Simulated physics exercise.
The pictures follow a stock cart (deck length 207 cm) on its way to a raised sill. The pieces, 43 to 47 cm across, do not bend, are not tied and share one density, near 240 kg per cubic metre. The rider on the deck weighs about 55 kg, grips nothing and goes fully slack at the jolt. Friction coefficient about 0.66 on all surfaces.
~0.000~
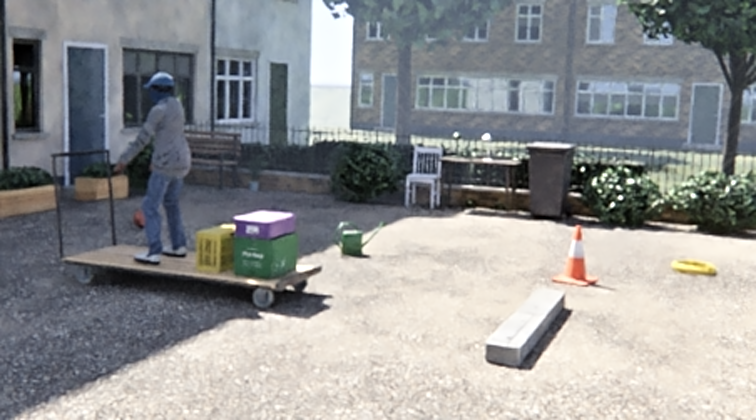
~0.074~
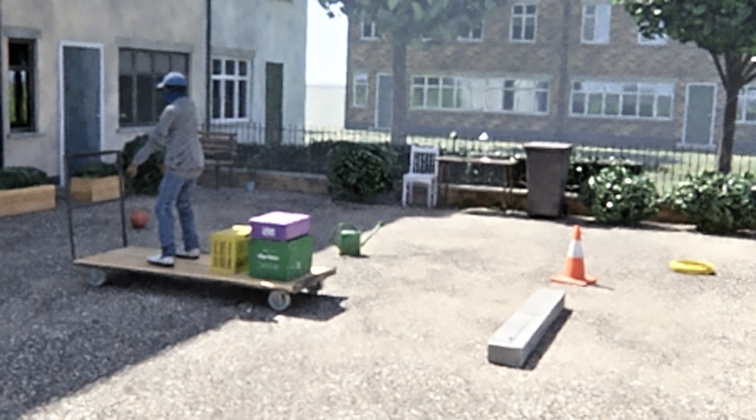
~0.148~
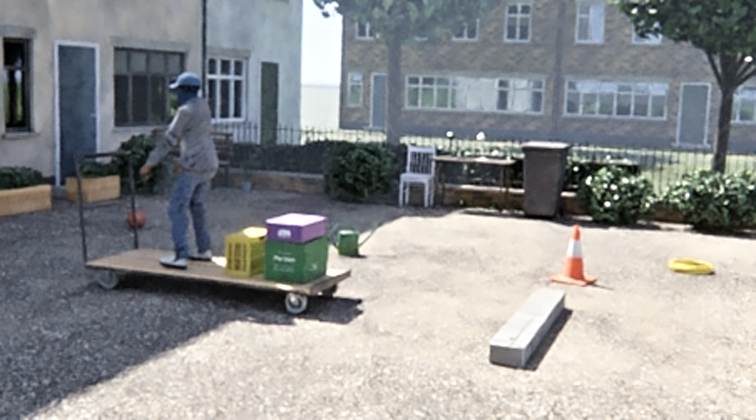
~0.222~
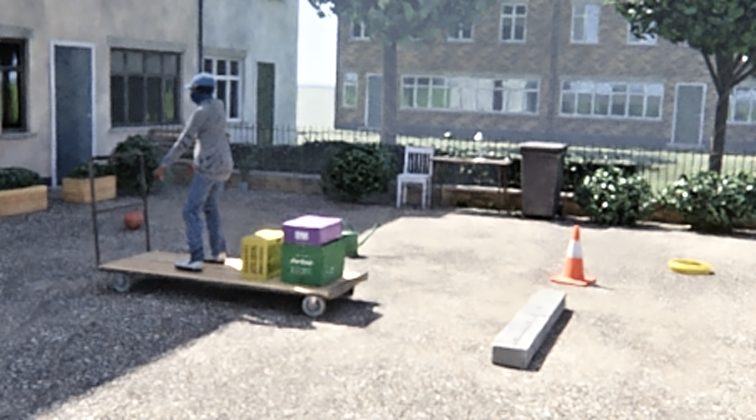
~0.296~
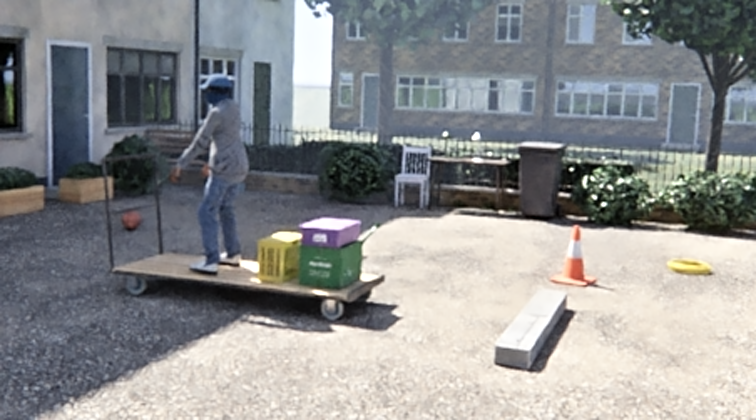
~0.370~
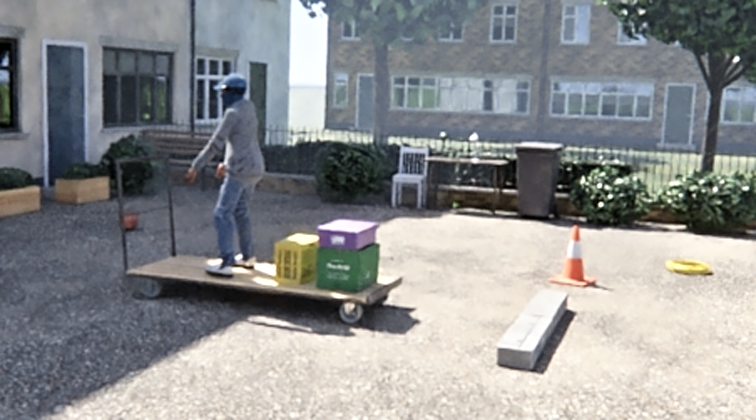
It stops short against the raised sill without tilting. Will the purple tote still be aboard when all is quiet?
The purple tote goes over the front rim at this speed.
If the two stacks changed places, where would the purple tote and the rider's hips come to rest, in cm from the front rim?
Then purple 20 behind, hips 50 behind.
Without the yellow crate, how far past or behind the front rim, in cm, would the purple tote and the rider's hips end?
Then purple 40 past, hips 60 behind.
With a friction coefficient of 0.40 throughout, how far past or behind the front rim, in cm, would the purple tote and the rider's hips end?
Then purple 30 past, hips 20 behind.
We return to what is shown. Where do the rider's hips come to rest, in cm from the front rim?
About 20 cm behind the rim.
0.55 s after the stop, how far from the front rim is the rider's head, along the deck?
Some 70 cm behind it.
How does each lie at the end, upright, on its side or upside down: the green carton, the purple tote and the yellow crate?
Green upright, purple upside down, yellow upright.
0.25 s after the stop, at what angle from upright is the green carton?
Roughly 10° from upright.
After 0.95 s the deck stops.
After 1.50 s the purple tote is 13 cm past the rim, tilted 70°, near (553, 278) in the last picture's view.
After 1.95 s the purple tote is 37 cm past the rim, tilted 180°, near (583, 330) in the last picture's view.
At rest, 4.9 s, past the rim, purple tote; behind it, yellow crate, green carton and the rider's hips.
